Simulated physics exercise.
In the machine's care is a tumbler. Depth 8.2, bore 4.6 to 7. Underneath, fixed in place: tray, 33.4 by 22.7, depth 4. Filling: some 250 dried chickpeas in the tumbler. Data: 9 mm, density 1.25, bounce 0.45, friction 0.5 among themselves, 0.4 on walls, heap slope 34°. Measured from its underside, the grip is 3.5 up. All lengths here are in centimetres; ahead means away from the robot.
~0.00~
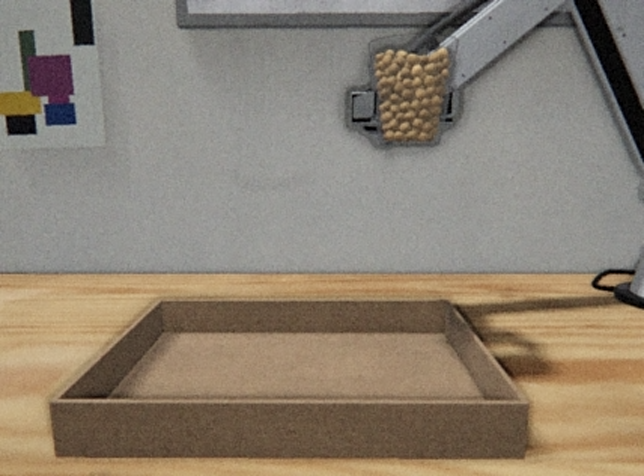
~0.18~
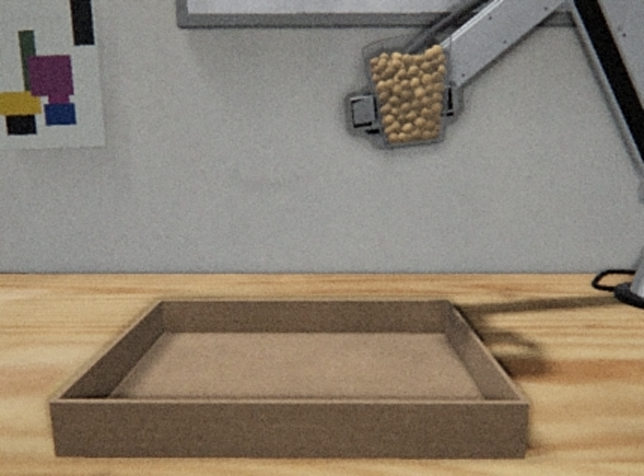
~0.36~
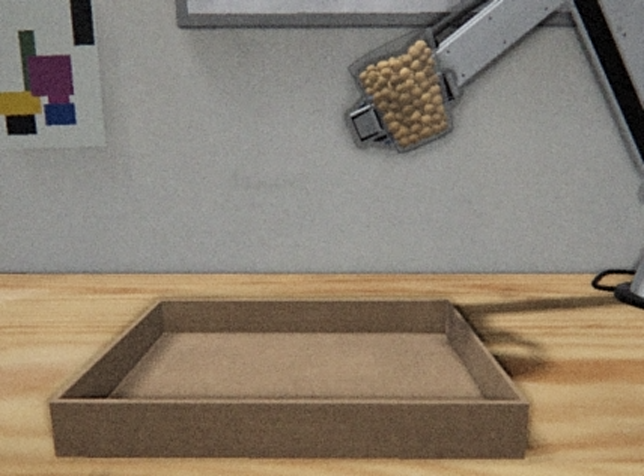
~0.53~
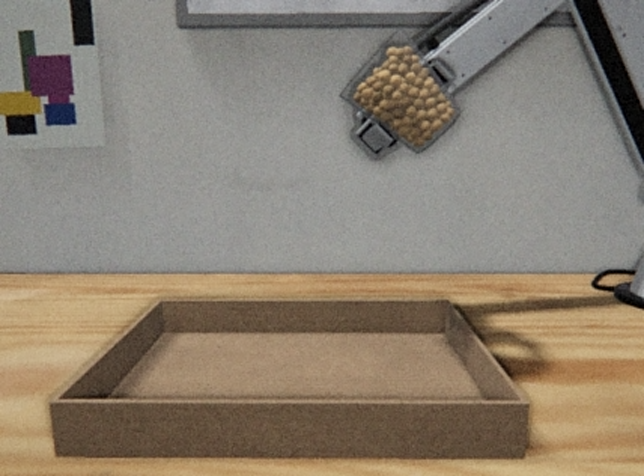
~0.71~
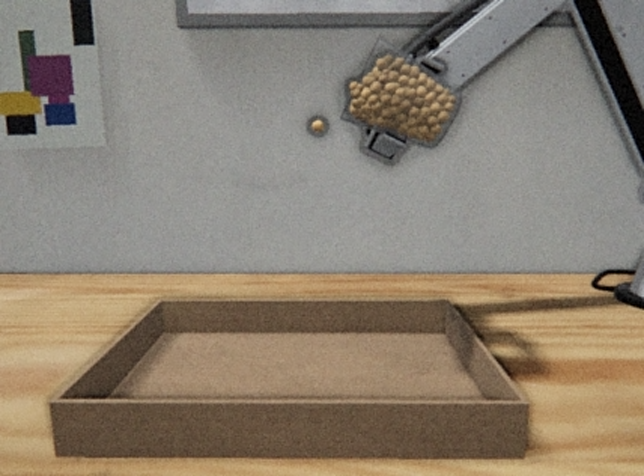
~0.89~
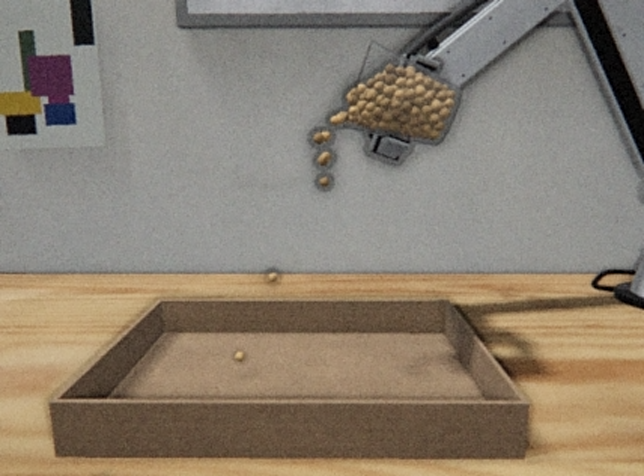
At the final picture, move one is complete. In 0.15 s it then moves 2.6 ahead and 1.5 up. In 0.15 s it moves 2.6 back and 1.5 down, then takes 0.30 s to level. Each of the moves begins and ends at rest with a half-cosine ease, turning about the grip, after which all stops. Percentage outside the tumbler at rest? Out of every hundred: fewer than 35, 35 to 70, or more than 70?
Fewer than 35 out of every hundred.
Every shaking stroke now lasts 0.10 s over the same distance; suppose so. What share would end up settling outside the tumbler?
In that case it would be near 55 percent.
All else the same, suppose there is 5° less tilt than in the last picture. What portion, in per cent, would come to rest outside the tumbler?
It would then be near 20 per cent.
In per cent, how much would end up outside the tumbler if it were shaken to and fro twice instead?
About 40 %.
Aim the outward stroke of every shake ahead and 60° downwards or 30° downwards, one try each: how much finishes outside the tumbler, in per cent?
You'd get some 10 per cent with the first setting and some 15 per cent with the second.
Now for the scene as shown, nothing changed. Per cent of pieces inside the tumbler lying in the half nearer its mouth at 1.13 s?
Roughly 65 per cent.
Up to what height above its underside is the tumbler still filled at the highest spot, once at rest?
Height at rest: Approx. 7.5 cm.
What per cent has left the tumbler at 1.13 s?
Share gone by then: Close to 10 %.
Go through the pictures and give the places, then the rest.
In the first picture, the tumbler middle at (411, 97), level; upper third of the load around (411, 67), from x 380 to 445, top at y 55; 254 in the tumbler.
In the second picture, the tumbler middle at (410, 97), tilted 7° forward; upper third of the load around (409, 68), from x 375 to 440, top at y 50.
In the third picture, the tumbler middle at (408, 98), tilted 25° forward; upper third of the load around (405, 71), from x 365 to 445, top at y 45.
In the fourth picture, the tumbler middle at (406, 99), tilted 46° forward; upper third of the load around (398, 76), from x 360 to 450, top at y 50.
In the fifth picture, the tumbler middle at (405, 101), tilted 64° forward; upper third of the load around (395, 82), from x 320 to 450, top at y 60; 253 in the tumbler, 1 in flight or on a rim.
In the sixth picture, the tumbler middle at (404, 102), tilted 71° forward; upper third of the load around (398, 89), from x 240 to 450, top at y 70; 247 in the tumbler, 1 in the tray, 6 in flight or on a rim.
After 1.13 s, tilted 71° forward, highest piece 28 above the table; 227 in the tumbler, 10 in the tray, 17 in flight or on a rim.
After 1.37 s, tilted 25° forward, highest piece 29 above the table; 191 in the tumbler, 57 in the tray, 6 in flight or on a rim.
After 1.69 s, level, highest piece 29 above the table; 191 in the tumbler, 62 in the tray, 1 on the table or floor.
After 2.74 s, level, highest piece 29 above the table; 191 in the tumbler, 62 in the tray, 1 on the table or floor.
In the end, 191 in the tumbler, 62 in the tray, 1 on the table or floor. That is 25 % outside the tumbler.
